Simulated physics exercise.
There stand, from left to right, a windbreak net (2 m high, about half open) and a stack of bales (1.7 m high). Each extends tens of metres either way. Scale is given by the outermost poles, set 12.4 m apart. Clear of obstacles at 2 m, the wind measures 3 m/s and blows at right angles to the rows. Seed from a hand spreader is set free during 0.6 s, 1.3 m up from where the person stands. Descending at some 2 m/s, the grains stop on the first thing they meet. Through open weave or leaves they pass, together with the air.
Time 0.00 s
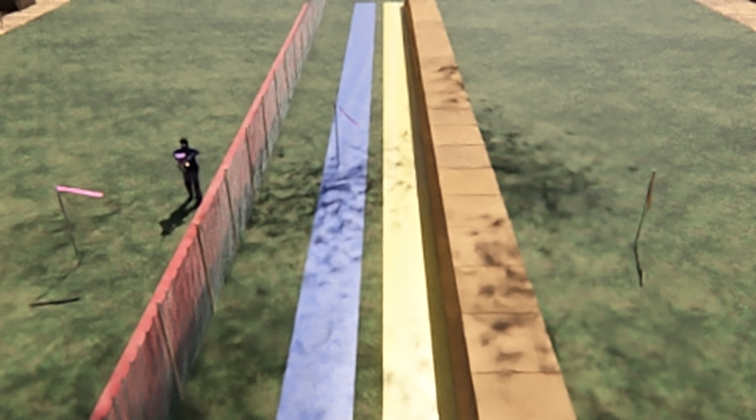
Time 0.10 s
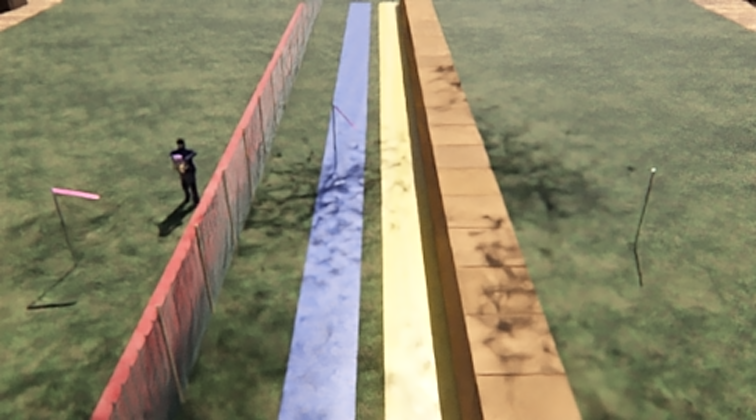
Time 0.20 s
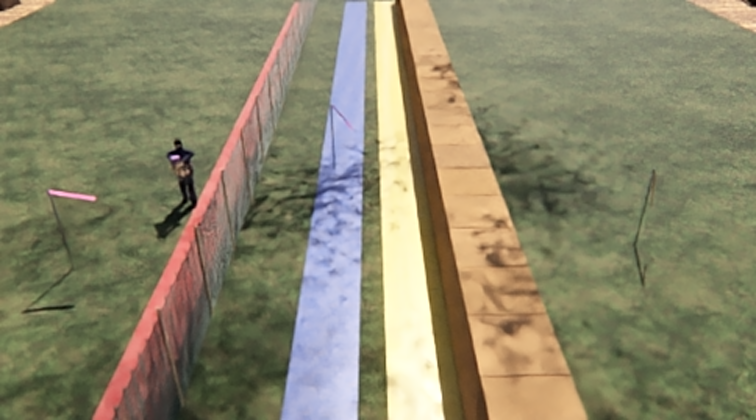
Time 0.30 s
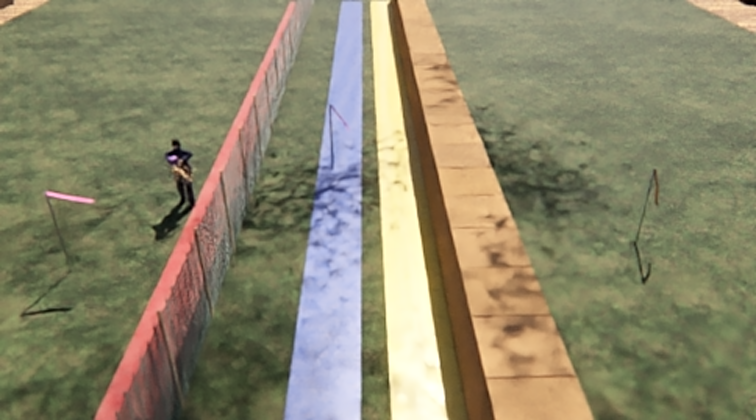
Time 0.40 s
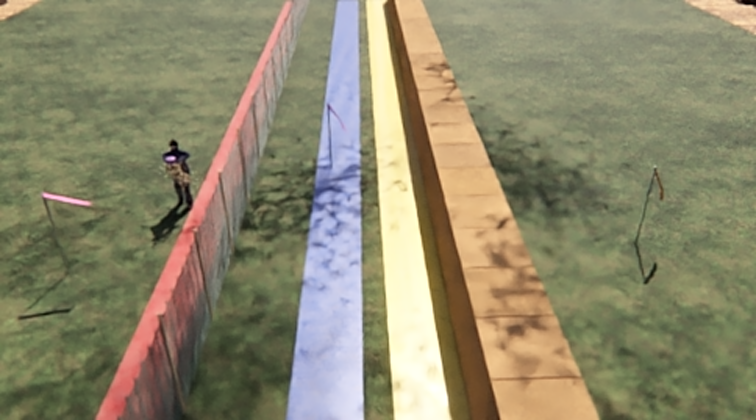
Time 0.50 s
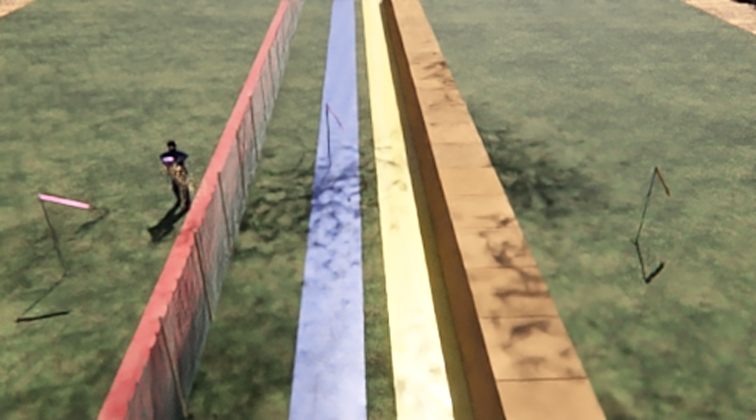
On a grassy field, a figure stands beside a red fence while small ribbons flutter on poles.
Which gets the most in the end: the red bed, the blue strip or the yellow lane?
Red.
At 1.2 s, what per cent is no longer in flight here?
Roughly 60 in a hundred.
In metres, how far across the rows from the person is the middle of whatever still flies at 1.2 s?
Roughly 1.0 m.
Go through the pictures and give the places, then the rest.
The first picture shows the left ribbon ends at (102, 195), leaning 75 degrees to the right, the seed in the air spans x = 175 to 190 around y = 165 and it comes from (181, 164).
The second picture shows the seed in the air spans x = 170 to 185 around y = 170, the red one passes (204, 247), the blue one passes (335, 246) and the yellow one passes (409, 246).
The third picture shows the inner ribbon ends at (353, 129), leaning 40 degrees to the right, the seed in the air spans x = 170 to 190 around y = 170 and the top of the windbreak net crosses (237, 140).
The fourth picture shows the left ribbon ends at (93, 201), leaning 75 degrees to the right, the seed in the air spans x = 170 to 195 around y = 175, the red one passes (223, 195), the blue one passes (338, 193) and the yellow one passes (403, 192).
The fifth picture shows the right ribbon ends at (662, 201), leaning 25 degrees to the right and the seed in the air spans x = 165 to 200 around y = 175.
The sixth picture shows the inner ribbon ends at (344, 132), leaning 30 degrees to the right, the seed in the air spans x = 165 to 205 around y = 180 and the top of the stack of bales crosses (458, 148).
After 1.2 s, 60 % is no longer flying here, and 53 % lies on the red bed, 0 % on the blue strip and 0 % on the yellow lane; the middle of what still flies is 0.3 m above the low ground, near (217, 206).
After 2.0 s, 99 % is no longer flying here, and 81 % lies on the red bed, 0 % on the blue strip and 0 % on the yellow lane.
After 3.5 s, 100 % is no longer flying here, and 81 % lies on the red bed, 0 % on the blue strip and 0 % on the yellow lane.
After 8.0 s, 100 % is no longer flying here, and 81 % lies on the red bed, 0 % on the blue strip and 0 % on the yellow lane.
After 45.0 s, 100 % is no longer flying here, and 81 % lies on the red bed, 0 % on the blue strip and 0 % on the yellow lane.
